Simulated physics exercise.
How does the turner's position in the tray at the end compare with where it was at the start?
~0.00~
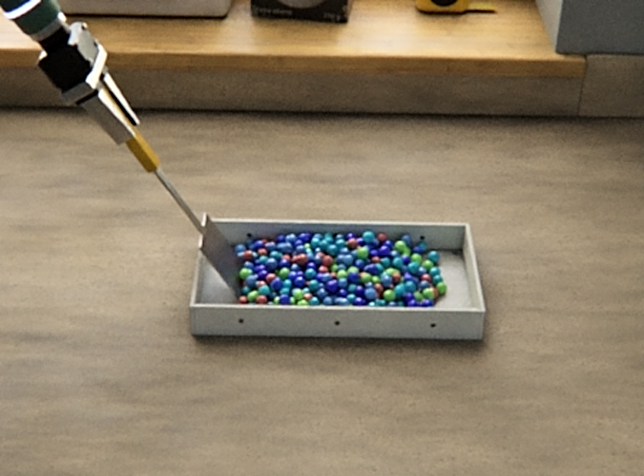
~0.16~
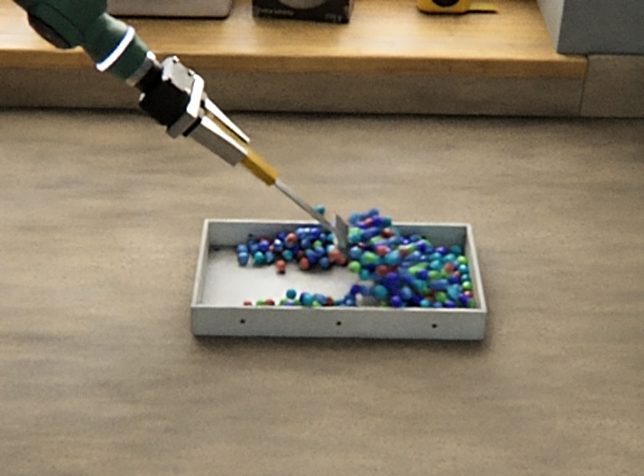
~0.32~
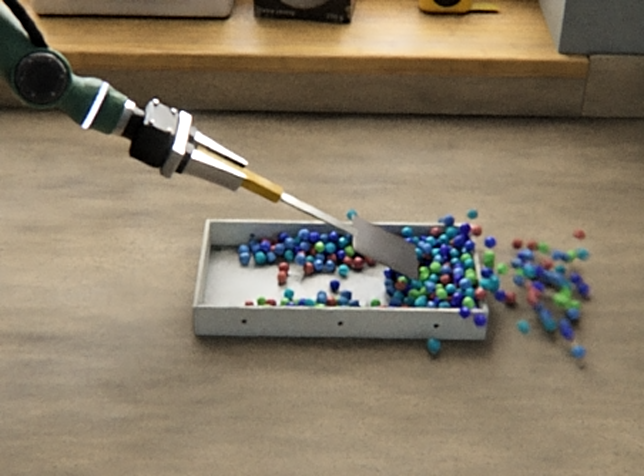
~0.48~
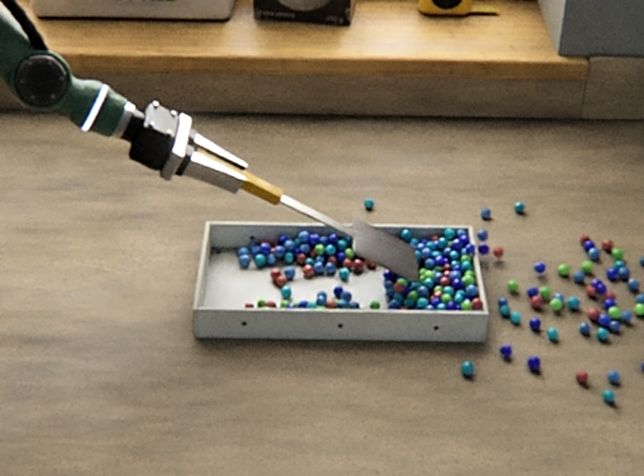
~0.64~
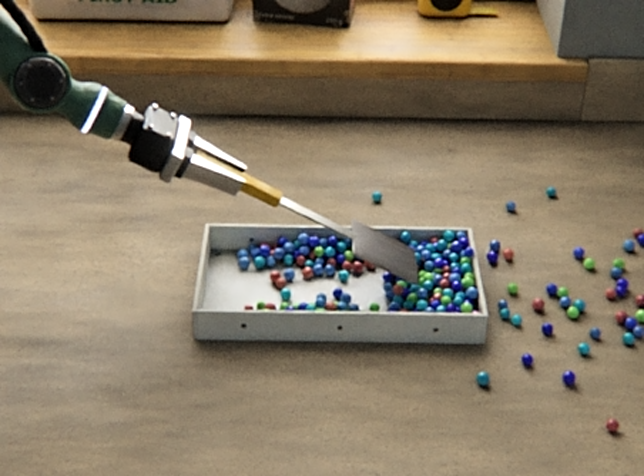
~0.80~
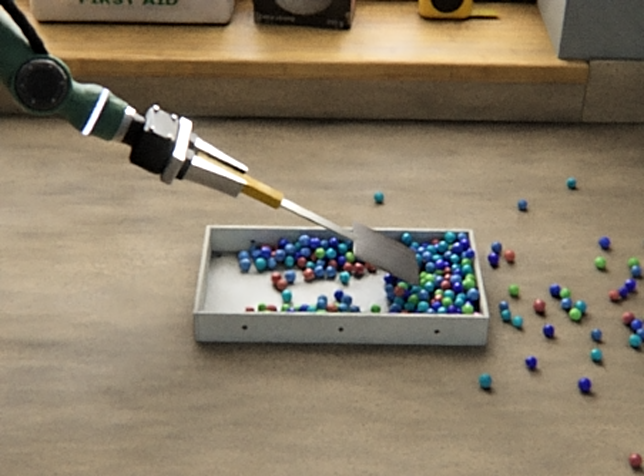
At the start the turner is at the left end of the tray. By the end it is well to the right, resting against the balls heaped in the tray's right part.
